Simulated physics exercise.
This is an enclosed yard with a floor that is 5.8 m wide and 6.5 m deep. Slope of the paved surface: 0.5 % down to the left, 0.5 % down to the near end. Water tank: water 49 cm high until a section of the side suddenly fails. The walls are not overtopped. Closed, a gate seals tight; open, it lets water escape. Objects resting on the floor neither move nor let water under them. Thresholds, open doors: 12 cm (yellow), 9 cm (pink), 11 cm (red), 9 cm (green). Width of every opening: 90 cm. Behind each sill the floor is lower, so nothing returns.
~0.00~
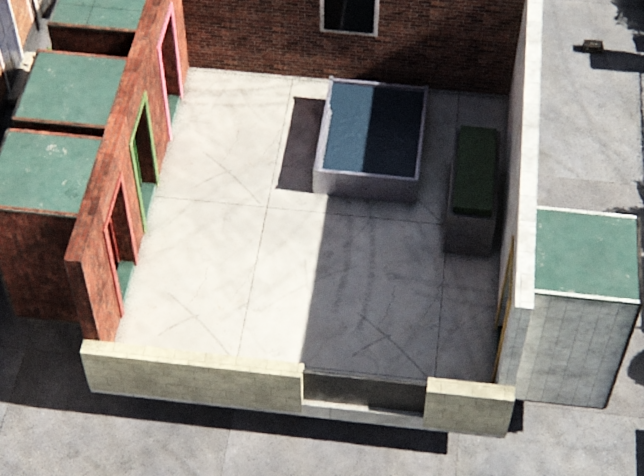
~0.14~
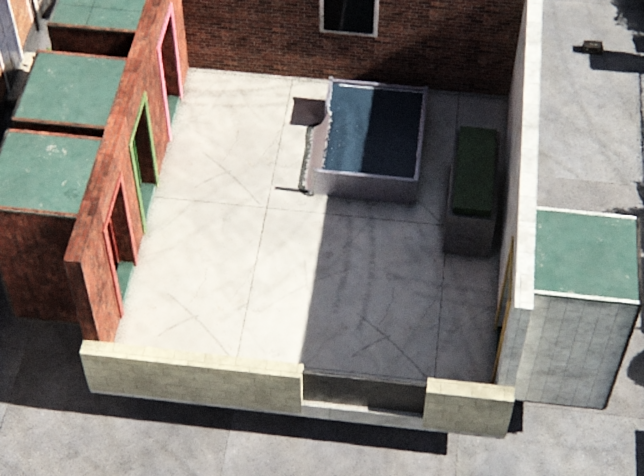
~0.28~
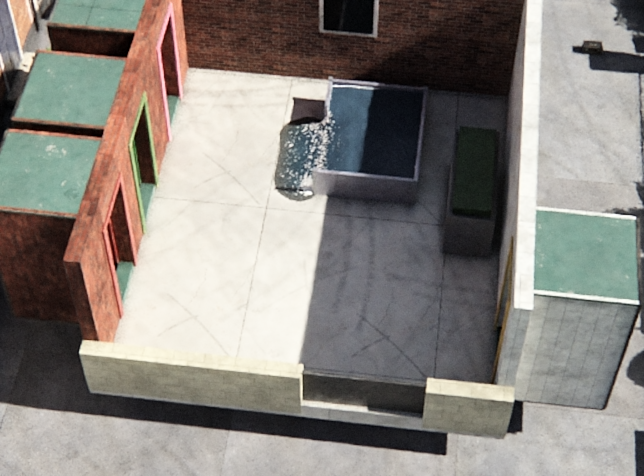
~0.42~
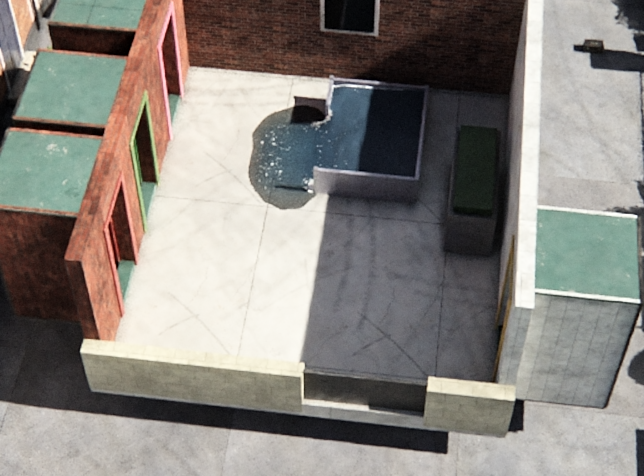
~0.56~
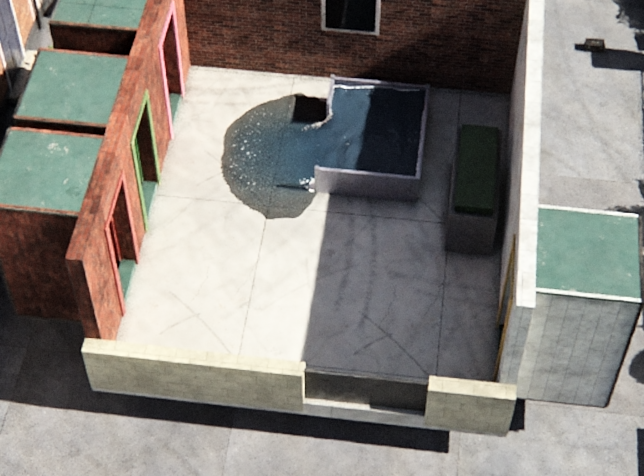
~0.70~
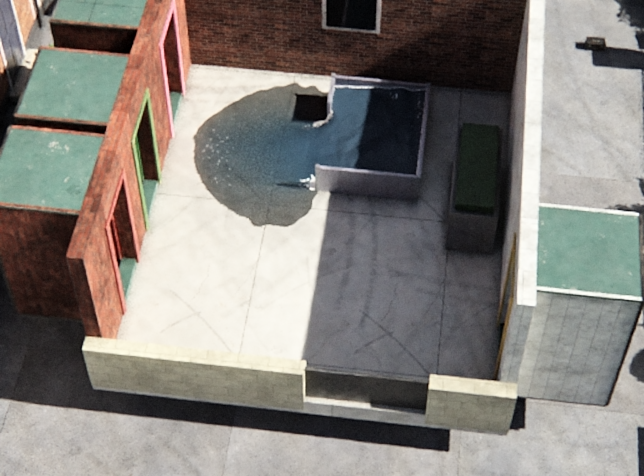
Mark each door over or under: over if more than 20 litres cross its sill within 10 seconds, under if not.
Marks: Yellow door: Under; pink door: Over; red door: Under; green door: Over.
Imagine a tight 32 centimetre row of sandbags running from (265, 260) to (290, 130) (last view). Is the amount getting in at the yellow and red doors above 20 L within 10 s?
Yellow within the limit, red within the limit.
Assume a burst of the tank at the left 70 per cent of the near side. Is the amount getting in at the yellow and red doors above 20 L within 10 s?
For yellow, too little; for red, too little.
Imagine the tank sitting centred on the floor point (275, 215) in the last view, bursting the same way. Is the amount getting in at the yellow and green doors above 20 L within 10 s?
Lab note: Yellow door limit not exceeded; green door limit exceeded.
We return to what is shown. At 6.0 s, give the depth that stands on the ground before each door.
Readings (cm): Yellow = 0; pink = 10; red = 5; green = 9.
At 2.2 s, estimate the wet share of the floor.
I'd say around 30 %.
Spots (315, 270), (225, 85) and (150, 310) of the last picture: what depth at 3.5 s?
I'd read it as roughly 0, 9 and 7 cm, in that order.
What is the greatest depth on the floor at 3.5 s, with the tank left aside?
Around 22 centimetres.
After 1.4 s water covers 25 % of the floor and is deepest (28 cm) near (166, 161); yellow door not reached, pink door 18 cm at the sill, 11 L in, red door not reached, green door 11 cm at the sill, 0 L in.
After 2.2 s water covers 30 % of the floor and is deepest (26 cm) near (166, 161); yellow door not reached, pink door 22 cm at the sill, 61 L in, red door 6 cm at the sill, 0 L in, green door 20 cm at the sill, 24 L in.
After 3.5 s water covers 40 % of the floor and is deepest (22 cm) near (110, 366); yellow door not reached, pink door 15 cm at the sill, 114 L in, red door 8 cm at the sill, 0 L in, green door 14 cm at the sill, 65 L in.
After 6.0 s water covers 65 % of the floor and is deepest (12 cm) near (110, 366); yellow door not reached, pink door 10 cm at the sill, 136 L in, red door 5 cm at the sill, 0 L in, green door 9 cm at the sill, 75 L in.
After 10.0 s water covers 90 % of the floor and is deepest (10 cm) near (110, 366); yellow door 6 cm at the sill, 0 L in, pink door 4 cm at the sill, 137 L in, red door 7 cm at the sill, 0 L in, green door 6 cm at the sill, 76 L in.
